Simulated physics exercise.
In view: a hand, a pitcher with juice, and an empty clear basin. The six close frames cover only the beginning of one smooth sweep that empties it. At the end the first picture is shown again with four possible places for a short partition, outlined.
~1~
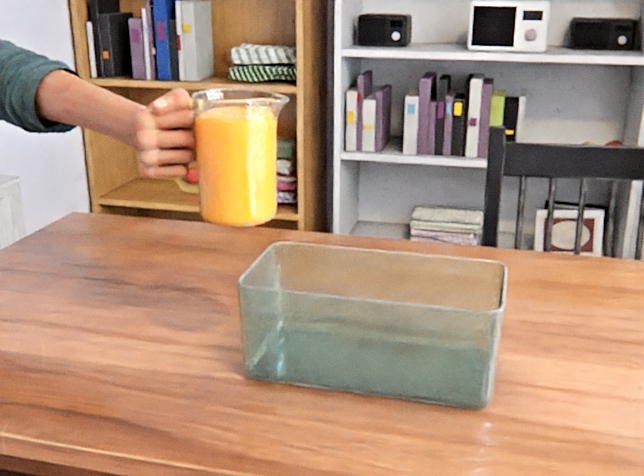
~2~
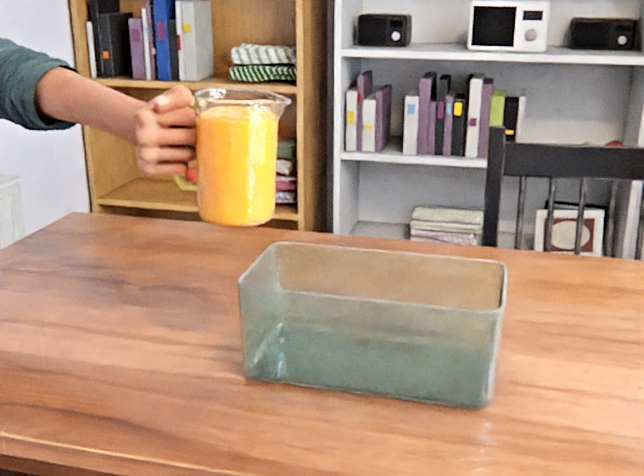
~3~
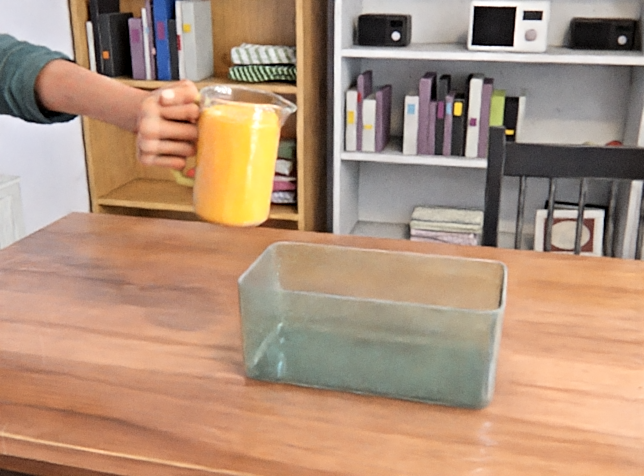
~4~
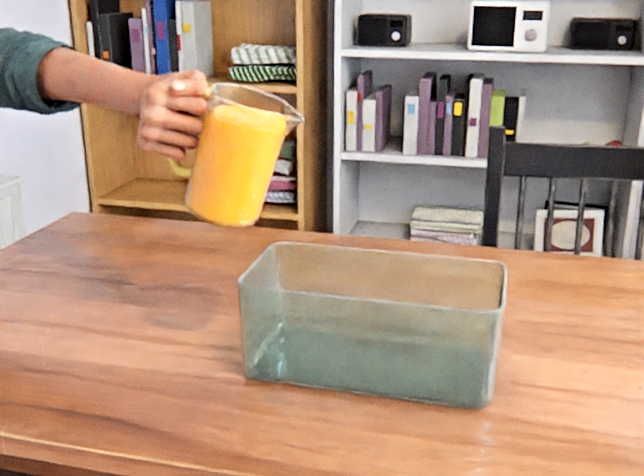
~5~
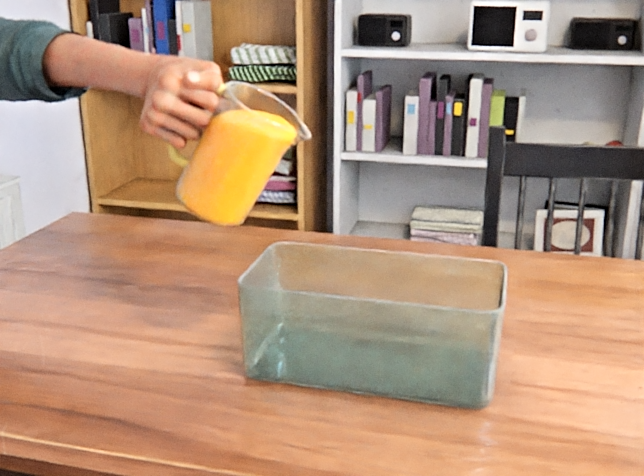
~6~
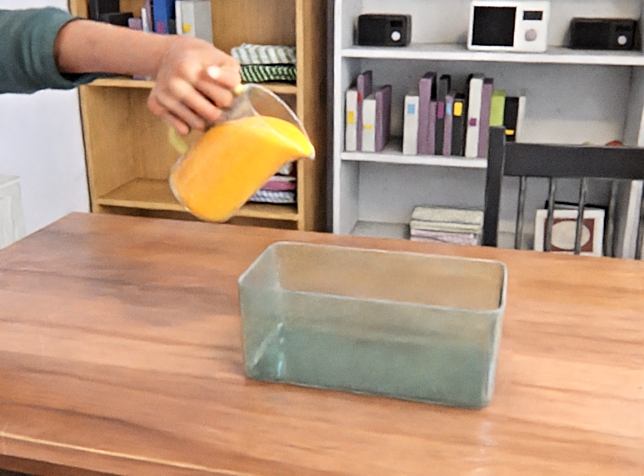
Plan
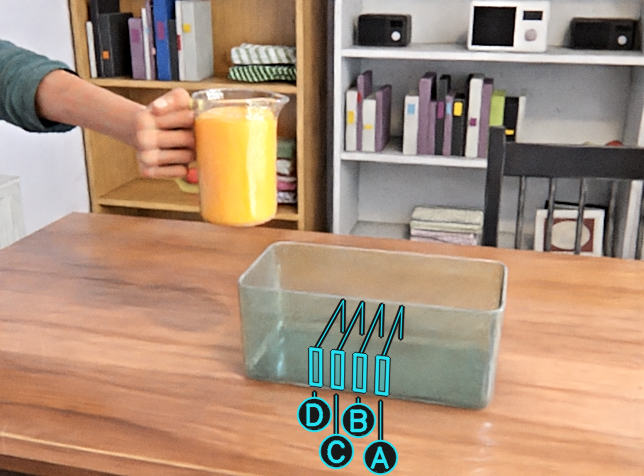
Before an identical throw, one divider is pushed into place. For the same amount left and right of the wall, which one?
Choose C.
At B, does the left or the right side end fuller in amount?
The left side.
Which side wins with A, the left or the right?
The left side.
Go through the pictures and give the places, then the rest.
The first frame shows upright, lip at (286, 99); basin from (245, 373) to (492, 406); nothing has left yet.
The second frame shows tipped about 2°, lip at (289, 102); nothing has left yet.
The third frame shows tipped about 8°, lip at (294, 108); nothing has left yet.
The fourth frame shows tipped about 18°, lip at (302, 120); nothing has left yet.
The fifth frame shows tipped about 30°, lip at (309, 136); nothing has left yet.
The sixth frame shows tipped about 44°, lip at (312, 156); nothing has left yet.
In cyan, A at (380, 401); B at (358, 398); C at (336, 395); D at (314, 392).
If A is chosen, about 91 % ends left of the wall and 5 % right of it; 4 % is lost outside.
If B is chosen, about 82 % ends left of the wall and 14 % right of it; 4 % is lost outside.
If C is chosen, about 52 % ends left of the wall and 46 % right of it.
If D is chosen, about 11 % ends left of the wall and 87 % right of it.
